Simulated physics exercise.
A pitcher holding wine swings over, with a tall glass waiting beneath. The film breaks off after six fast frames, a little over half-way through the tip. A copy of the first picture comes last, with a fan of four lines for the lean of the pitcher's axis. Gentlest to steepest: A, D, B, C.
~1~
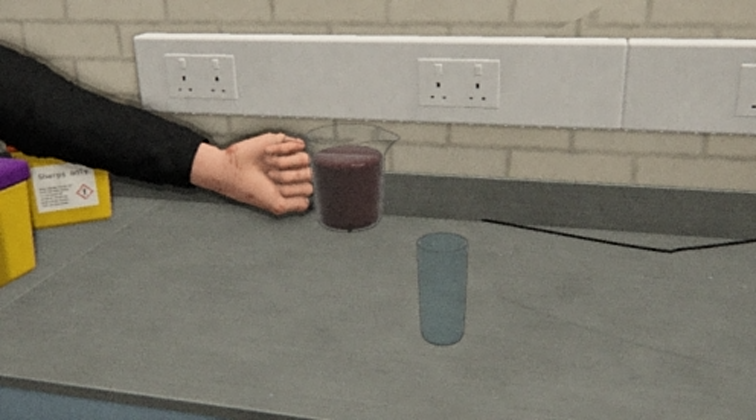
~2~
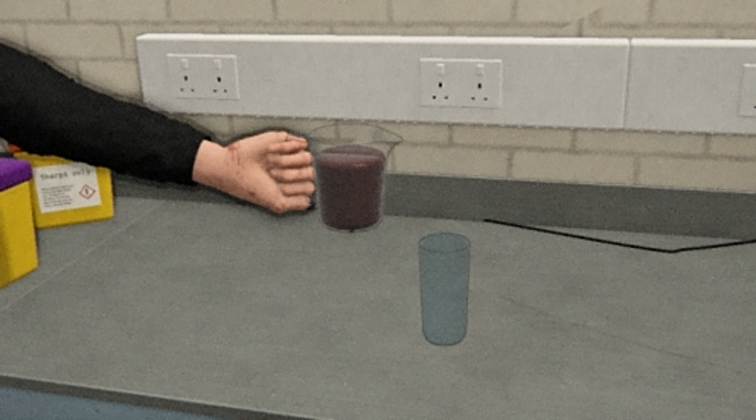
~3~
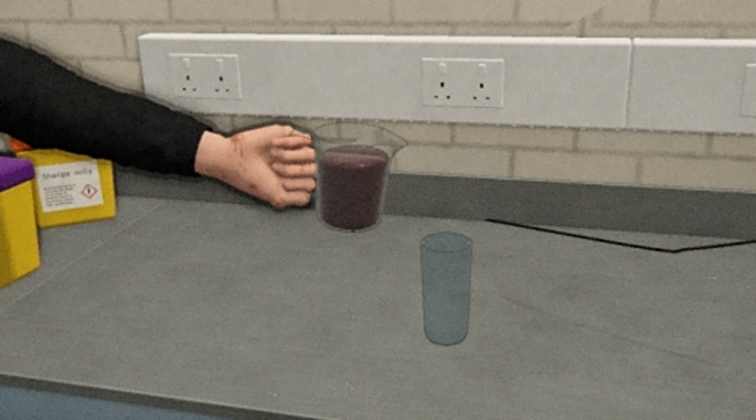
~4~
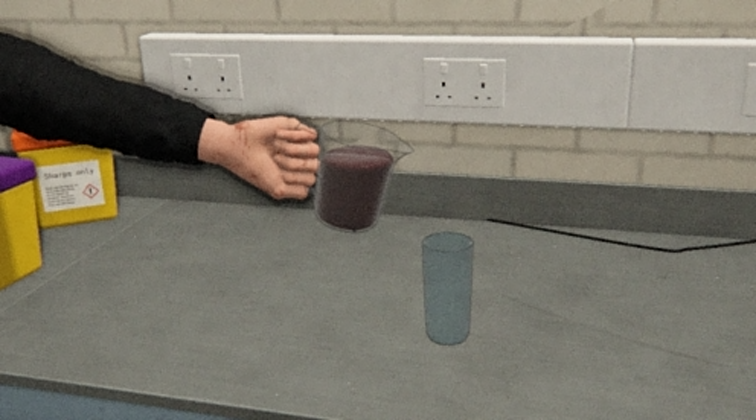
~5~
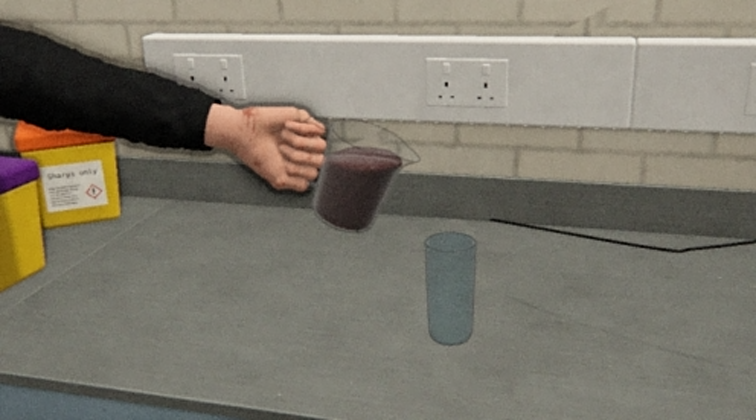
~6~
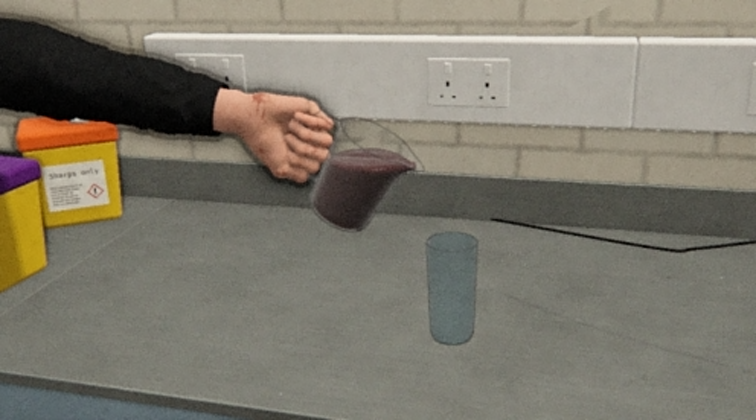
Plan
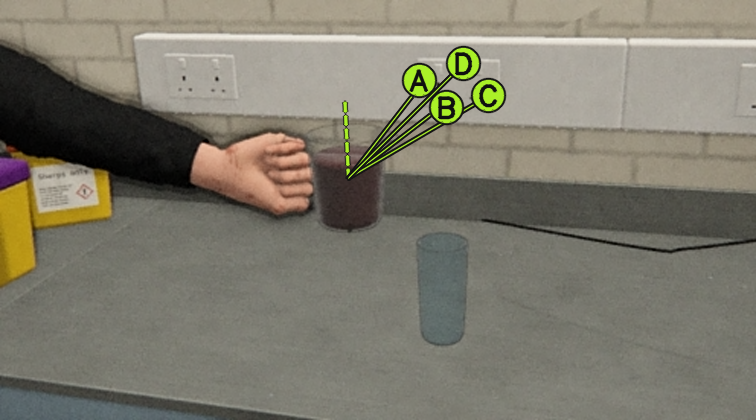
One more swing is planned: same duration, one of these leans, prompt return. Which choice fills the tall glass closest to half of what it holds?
It is C.
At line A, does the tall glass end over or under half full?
Under.
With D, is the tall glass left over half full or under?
Under half.
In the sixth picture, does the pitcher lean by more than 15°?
Yes, it does.
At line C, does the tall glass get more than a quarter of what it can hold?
Yes.
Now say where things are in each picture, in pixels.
Upright, lip at (398, 138); rim of the tall glass round (442, 242); nothing has left yet.
Upright, lip at (402, 140); nothing has left yet.
Tipped about 6°, lip at (407, 144); nothing has left yet.
Tipped about 13°, lip at (412, 151); nothing has left yet.
Tipped about 21°, lip at (419, 160); nothing has left yet.
Tipped about 30°, lip at (423, 170); nothing has left yet.
On the marked copy, A at (411, 96); B at (430, 115); C at (474, 104); D at (451, 75).
Choosing A, the tall glass ends with about 13 % of what it can hold.
Choosing B, the tall glass ends with about 36 % of what it can hold.
Choosing C, the tall glass ends with about 50 % of what it can hold.
Choosing D, the tall glass ends with about 24 % of what it can hold.
